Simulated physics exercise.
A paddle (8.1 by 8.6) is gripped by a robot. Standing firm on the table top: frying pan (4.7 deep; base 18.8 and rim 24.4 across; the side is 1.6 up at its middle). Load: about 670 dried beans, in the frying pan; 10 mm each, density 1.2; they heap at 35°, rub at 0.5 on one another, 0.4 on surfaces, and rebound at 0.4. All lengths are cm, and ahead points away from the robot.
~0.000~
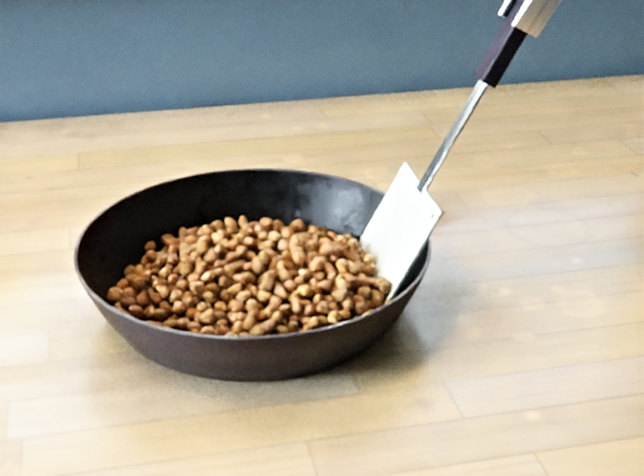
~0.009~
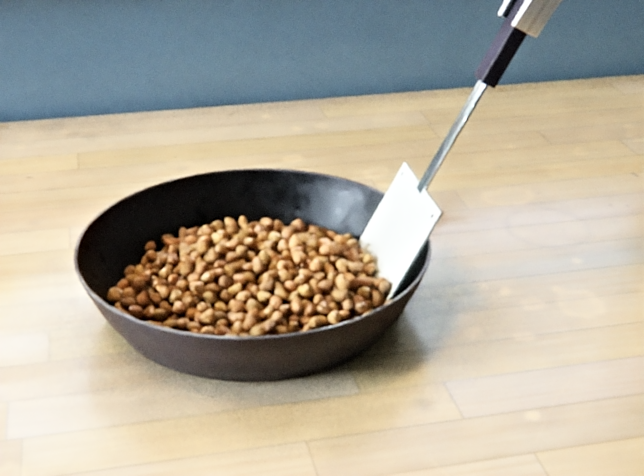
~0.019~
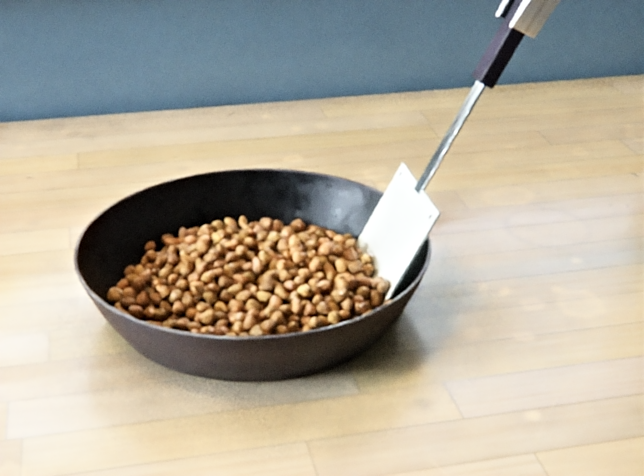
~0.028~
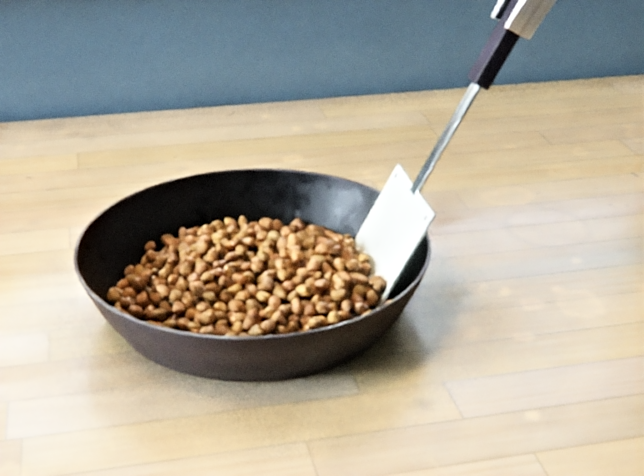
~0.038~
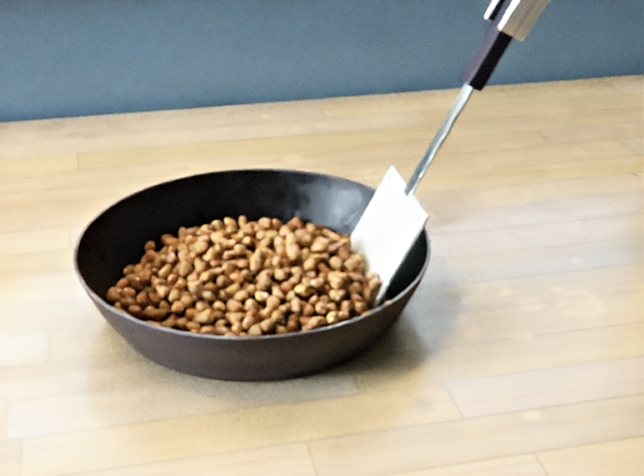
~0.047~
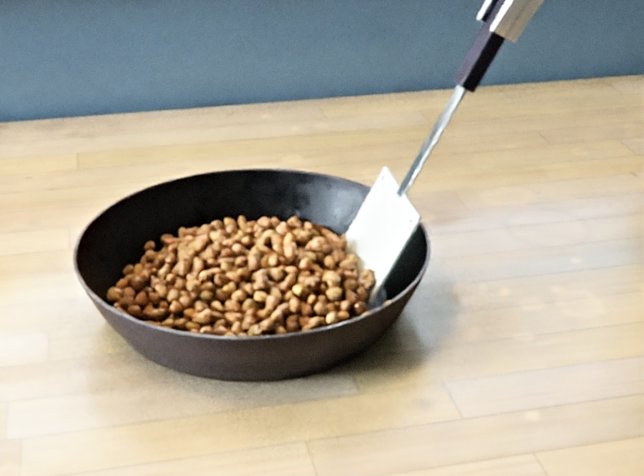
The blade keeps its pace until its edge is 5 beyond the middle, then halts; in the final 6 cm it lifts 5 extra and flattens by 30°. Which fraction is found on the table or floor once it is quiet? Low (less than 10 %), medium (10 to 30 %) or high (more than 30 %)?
Share on the table or floor: Low (less than 10 %).
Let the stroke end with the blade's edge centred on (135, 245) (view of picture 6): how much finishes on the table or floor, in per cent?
Some 5 per cent.
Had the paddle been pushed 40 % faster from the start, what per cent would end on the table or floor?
Then about 5 per cent.
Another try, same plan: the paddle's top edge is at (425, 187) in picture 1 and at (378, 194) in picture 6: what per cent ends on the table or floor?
Some 15 per cent.
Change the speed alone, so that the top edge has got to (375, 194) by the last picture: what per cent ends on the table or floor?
About 15 per cent.
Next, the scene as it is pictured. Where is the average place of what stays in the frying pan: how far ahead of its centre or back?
Some 4.0 cm ahead.
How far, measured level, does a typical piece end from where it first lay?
Some 3 cm.
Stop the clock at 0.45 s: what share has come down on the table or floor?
About 0 per cent.
By 0.13 s, sloping 62°, highest piece 4 above the table; 666 in the frying pan.
By 0.21 s, sloping 48°, highest piece 5 above the table; 666 in the frying pan.
By 0.45 s, sloping 32°, highest piece 5 above the table; 666 in the frying pan.
By 1.50 s, sloping 32°, highest piece 5 above the table; 666 in the frying pan.
Final count, 666 in the frying pan. That is 0 % on the table or floor.
